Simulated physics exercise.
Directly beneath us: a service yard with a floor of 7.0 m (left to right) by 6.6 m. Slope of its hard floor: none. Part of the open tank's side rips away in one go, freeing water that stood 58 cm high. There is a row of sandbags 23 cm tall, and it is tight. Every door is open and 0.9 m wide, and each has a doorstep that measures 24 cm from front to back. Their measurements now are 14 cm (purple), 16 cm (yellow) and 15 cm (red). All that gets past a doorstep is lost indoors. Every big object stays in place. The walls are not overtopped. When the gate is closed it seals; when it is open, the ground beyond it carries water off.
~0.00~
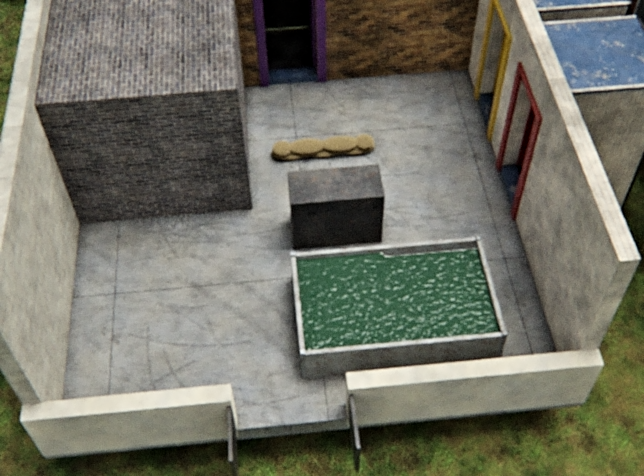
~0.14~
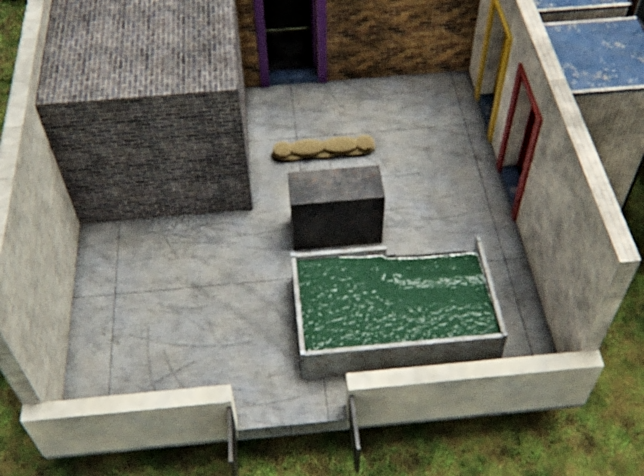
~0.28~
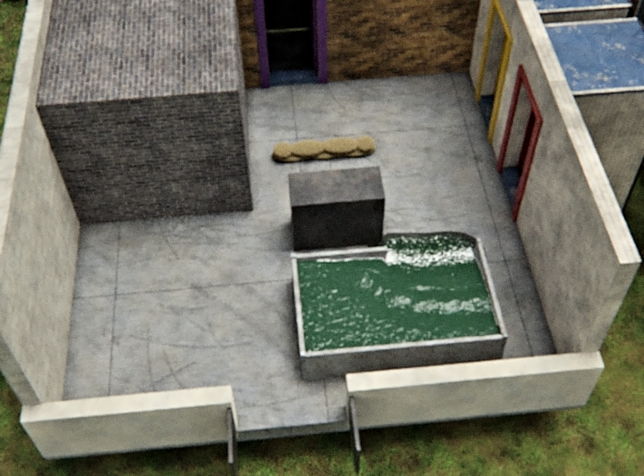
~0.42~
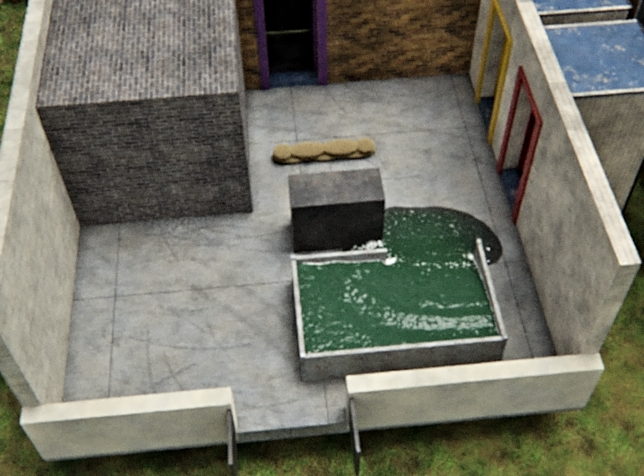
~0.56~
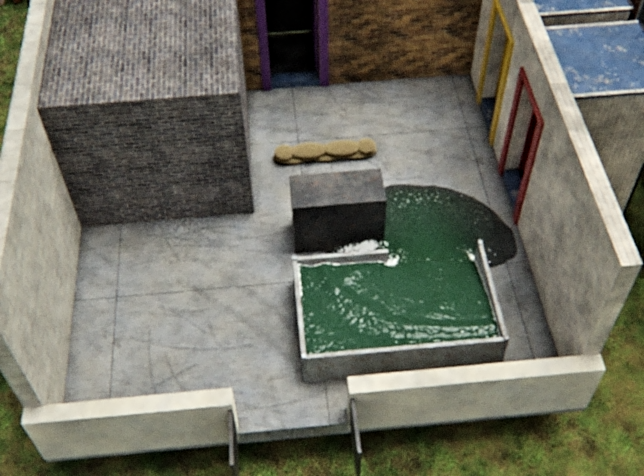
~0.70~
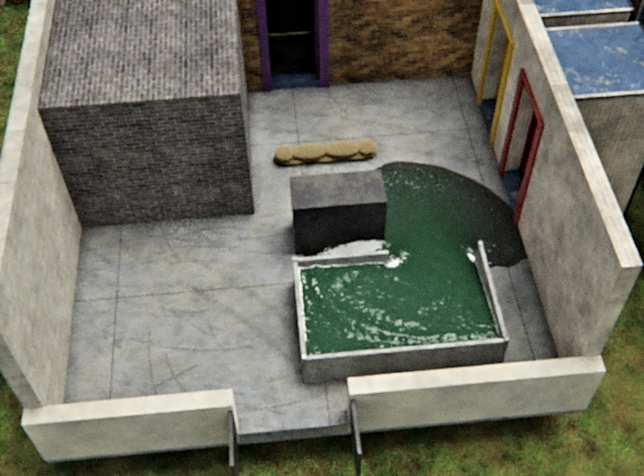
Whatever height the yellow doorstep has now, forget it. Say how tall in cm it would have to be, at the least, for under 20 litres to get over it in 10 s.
Some 16.5 cm would be enough.
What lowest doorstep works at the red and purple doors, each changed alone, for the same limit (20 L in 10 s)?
You'd want about 14.0 centimetres at red and about 15 centimetres at purple.
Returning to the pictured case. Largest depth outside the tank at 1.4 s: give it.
About 29 cm at most.
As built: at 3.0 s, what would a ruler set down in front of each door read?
Depths, in cm - purple: 6, yellow: 11, red: 16.
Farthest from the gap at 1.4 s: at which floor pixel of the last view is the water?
(417, 83).
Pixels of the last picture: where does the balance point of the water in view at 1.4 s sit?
(399, 283) or so.
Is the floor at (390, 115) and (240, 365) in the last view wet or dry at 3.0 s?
In order, the two points are soaked and bone dry.
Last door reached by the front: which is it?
Purple.
After 1.4 s water covers 30 % of the floor, deepest (29 cm) near (449, 260); it has not reached the yellow door.
After 3.0 s water covers 40 % of the floor, deepest (34 cm) near (461, 99); 11 cm at the yellow door, 0 litres in over its 16 cm doorstep.
After 10.0 s water covers 80 % of the floor, deepest (16 cm) near (439, 129); 15 cm at the yellow door, 21 litres in over its 16 cm doorstep.
At the yellow door as built, the water arrived by 1.5 s and peaked near 21 cm at 4.2 s.
With a doorstep of 14 cm, 36 litres would have come in within the 10 s; with 18.5 cm, 10 litres. So under 20 litres takes about 16.5 cm.
